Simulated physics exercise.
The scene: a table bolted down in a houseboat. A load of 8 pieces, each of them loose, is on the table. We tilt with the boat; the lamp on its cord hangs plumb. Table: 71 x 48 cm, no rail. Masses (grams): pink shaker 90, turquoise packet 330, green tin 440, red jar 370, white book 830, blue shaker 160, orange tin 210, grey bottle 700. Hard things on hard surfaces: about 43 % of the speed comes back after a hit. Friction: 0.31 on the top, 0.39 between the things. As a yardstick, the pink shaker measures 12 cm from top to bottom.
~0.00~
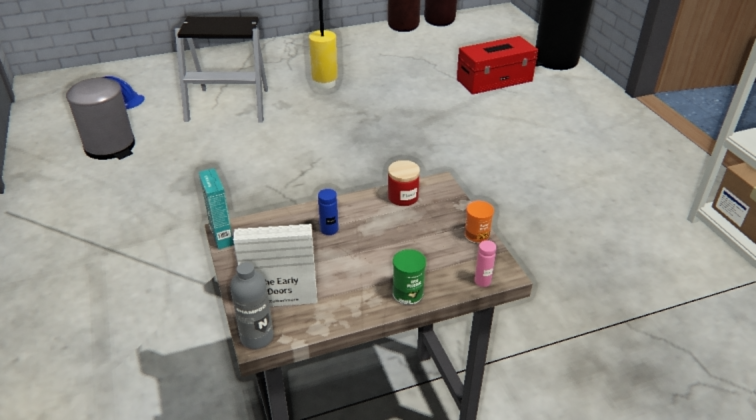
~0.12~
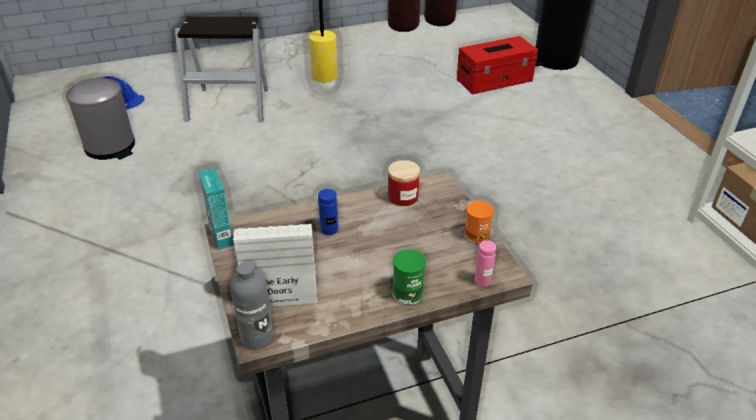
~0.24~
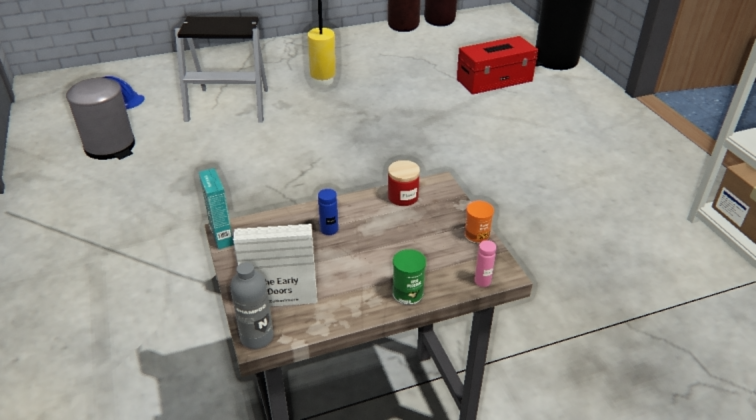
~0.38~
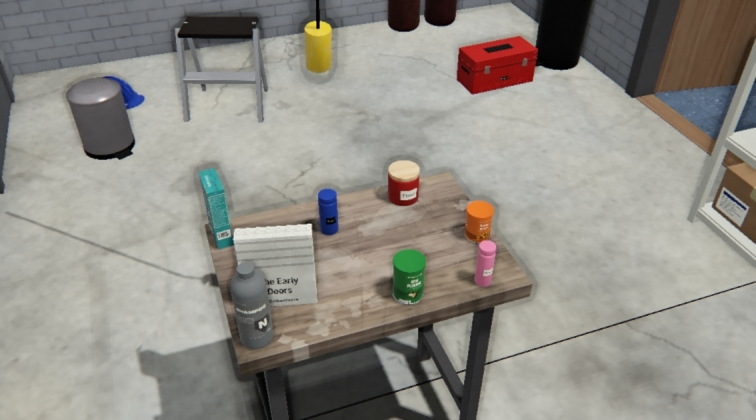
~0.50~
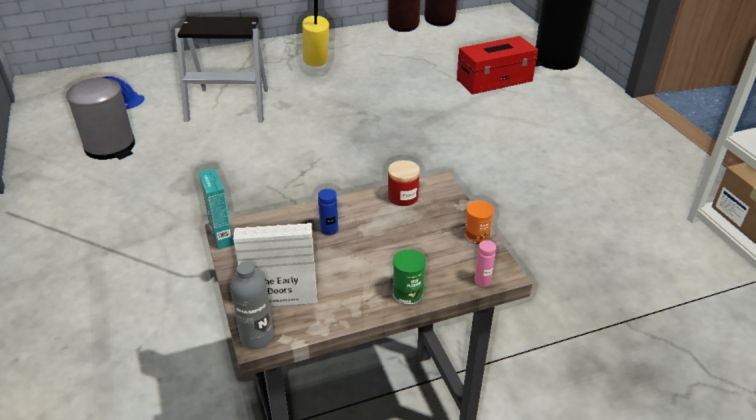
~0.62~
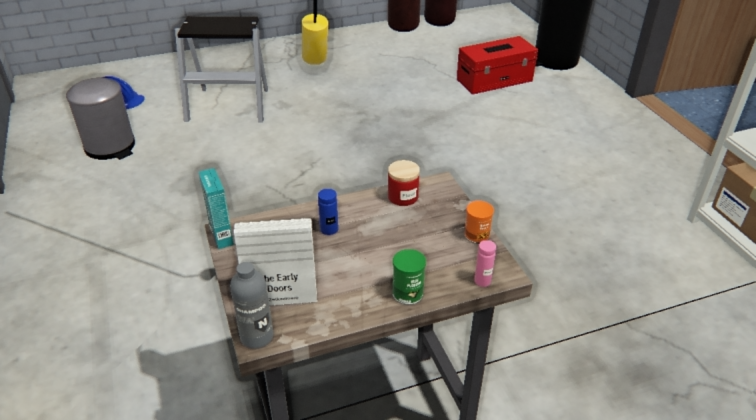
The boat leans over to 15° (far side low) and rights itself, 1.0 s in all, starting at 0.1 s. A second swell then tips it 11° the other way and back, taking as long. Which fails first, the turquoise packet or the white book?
The latter of the two, the white book.
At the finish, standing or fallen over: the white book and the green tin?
The white book tips over; the green tin is still upright.
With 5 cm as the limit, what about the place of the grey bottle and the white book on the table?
The grey bottle holds its spot; the white book ends elsewhere.
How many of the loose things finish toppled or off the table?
In all, 1.
After 0.92 s, boat heeled 4°, far side down; white book on its side near (281, 254).
After 1.12 s, boat level; white book on its side near (282, 242).
At rest (2.6 s), tipped over on the table, white book; the other 7 in place, give or take 5 cm. Seen from the same camera at the end, turquoise packet near (217, 209), white book near (282, 240). Turquoise packet was never lost; white book went at 0.80 s.
